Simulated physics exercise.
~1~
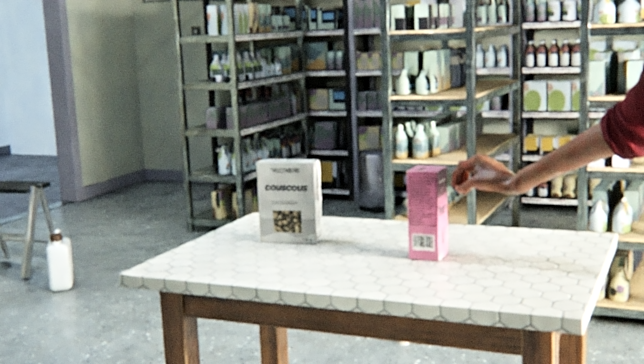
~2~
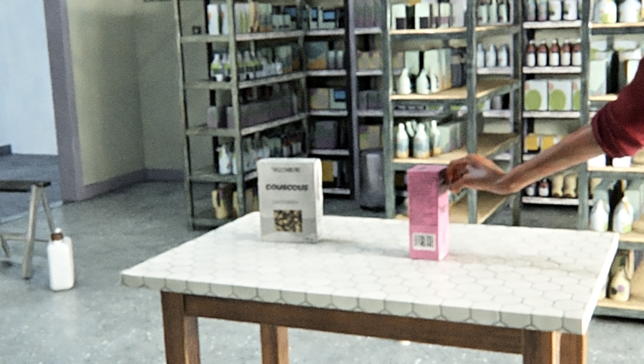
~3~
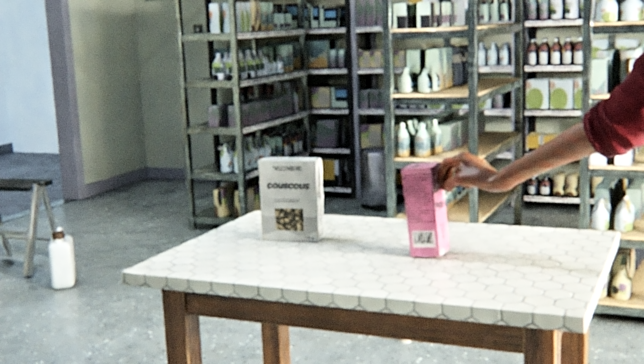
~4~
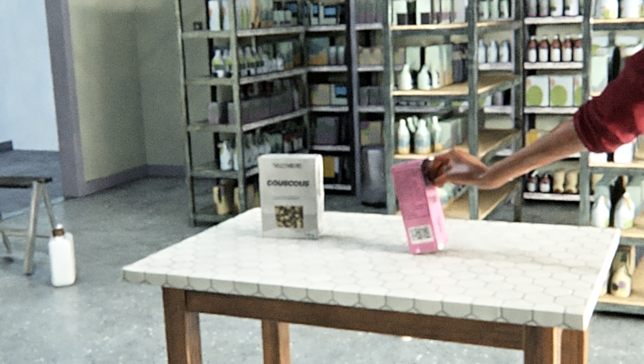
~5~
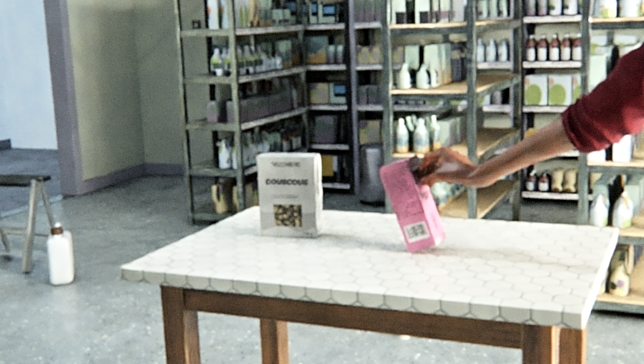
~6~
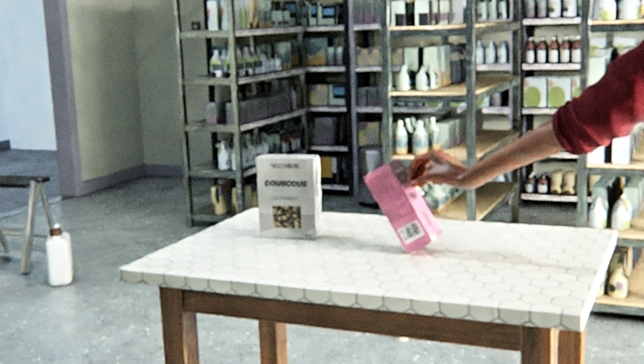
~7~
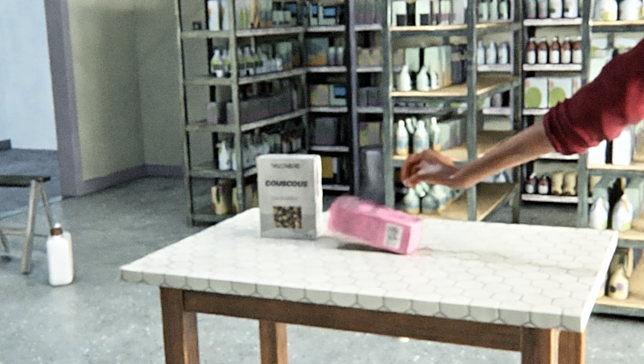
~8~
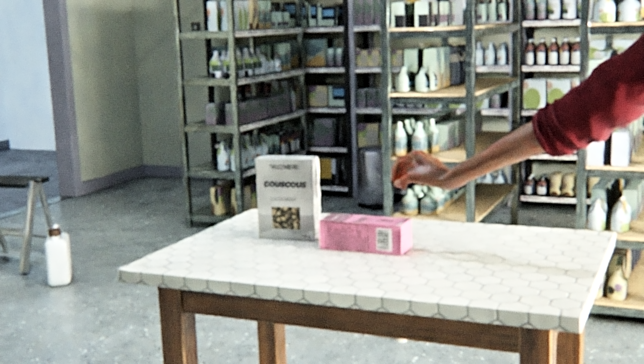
A hand in a red sleeve reaches in from the right toward a tall pink carton on a white tiled table with wooden legs, filmed by a slightly swaying camera from in front and a little above. A pale packet of couscous stands to the left, with shelves of bottles and boxes behind and a white bottle on the floor at far left. The fingers press against the carton's upper part, and it starts leaning left. It tilts further as the hand follows, then drops onto its side. It ends lying beside the upright packet, the hand hovering above.
